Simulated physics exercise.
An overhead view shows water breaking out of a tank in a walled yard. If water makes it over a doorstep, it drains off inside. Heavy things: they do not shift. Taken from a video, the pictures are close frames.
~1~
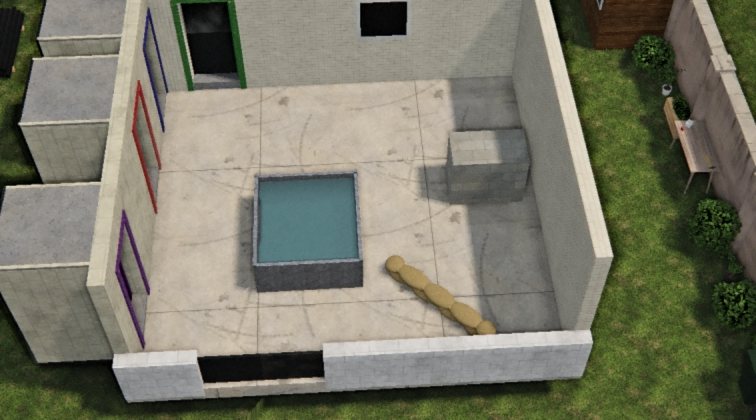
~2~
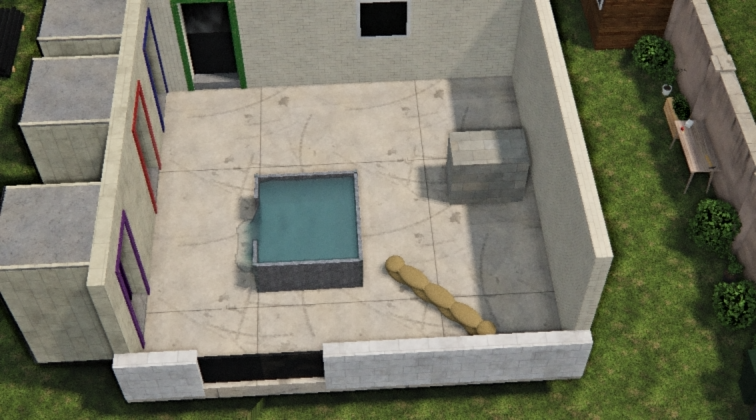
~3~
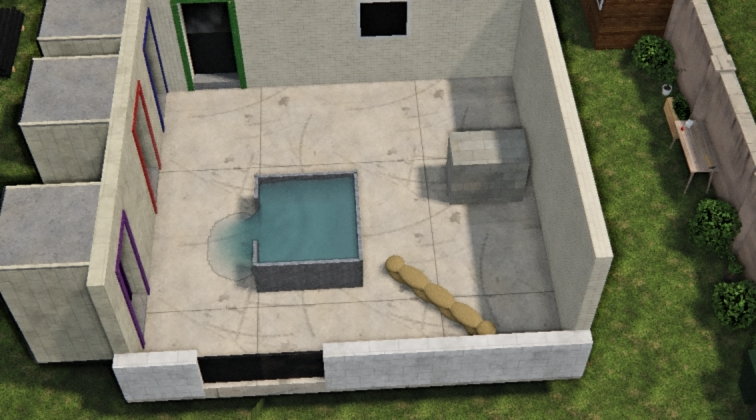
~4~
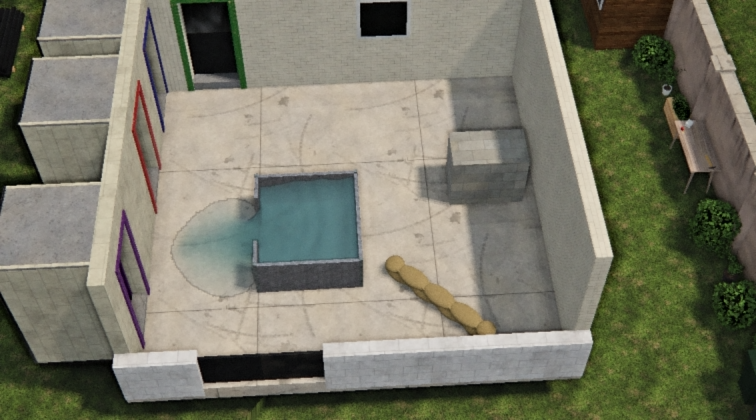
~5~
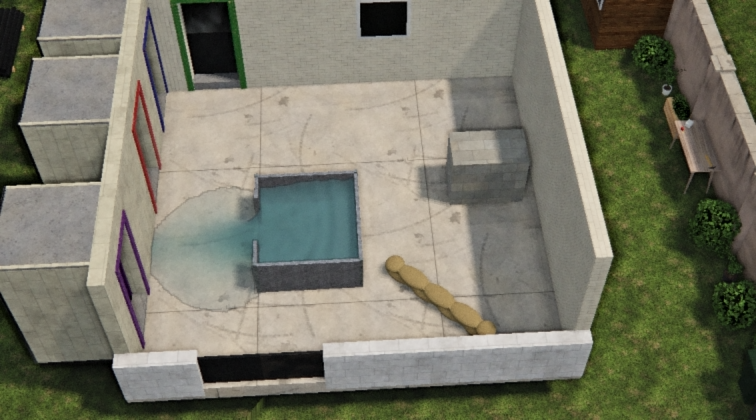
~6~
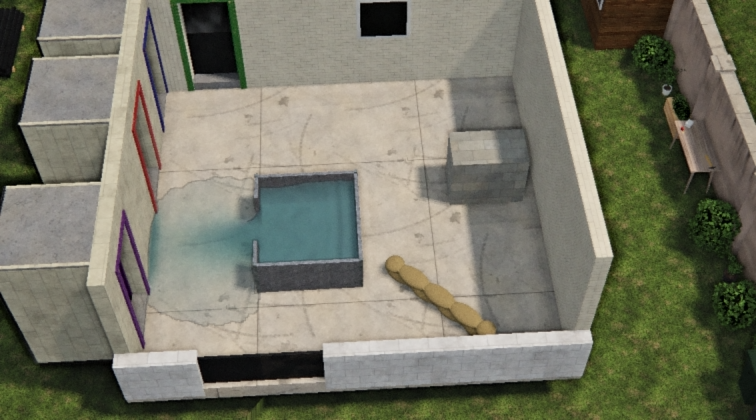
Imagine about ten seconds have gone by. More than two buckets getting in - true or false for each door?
Blue door: True; red door: True; purple door: True; green door: False.
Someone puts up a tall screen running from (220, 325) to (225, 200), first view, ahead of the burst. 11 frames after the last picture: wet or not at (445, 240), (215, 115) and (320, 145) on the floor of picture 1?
Results in order: Bone-dry / swamped / swamped.
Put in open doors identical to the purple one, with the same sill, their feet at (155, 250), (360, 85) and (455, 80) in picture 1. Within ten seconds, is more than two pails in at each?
In order: Tops the limit, stays within it, stays within it.
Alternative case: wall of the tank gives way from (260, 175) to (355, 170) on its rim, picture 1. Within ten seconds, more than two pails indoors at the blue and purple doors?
Going door by door: The blue one gets too much, and the purple one stays safe.
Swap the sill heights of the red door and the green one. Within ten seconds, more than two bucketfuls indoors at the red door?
The red one stays within the limit.
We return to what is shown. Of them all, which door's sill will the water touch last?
That is the green door.
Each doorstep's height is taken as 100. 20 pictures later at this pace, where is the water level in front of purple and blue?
In order: Roughly 150 % and 290 %.
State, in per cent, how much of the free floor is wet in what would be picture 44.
Around 65 percent.
A moment on, water covers 15 % of the floor; the blue door not reached, the red door under two buckets in, the purple door under two buckets in, the green door not reached.
Next, water covers 20 % of the floor; the blue door wet at the sill, nothing in, the red door over two buckets in, the purple door over two buckets in, the green door wet at the sill, nothing in.
Then, water covers 40 % of the floor; the blue door under two buckets in, the red door over two buckets in, the purple door over two buckets in, the green door wet at the sill, nothing in.
Later, water covers 65 % of the floor; the blue door over two buckets in, the red door over two buckets in, the purple door over two buckets in, the green door wet at the sill, nothing in.
In the end, water covers 95 % of the floor; the blue door far over two buckets in, the red door over two buckets in, the purple door far over two buckets in, the green door wet at the sill, nothing in.
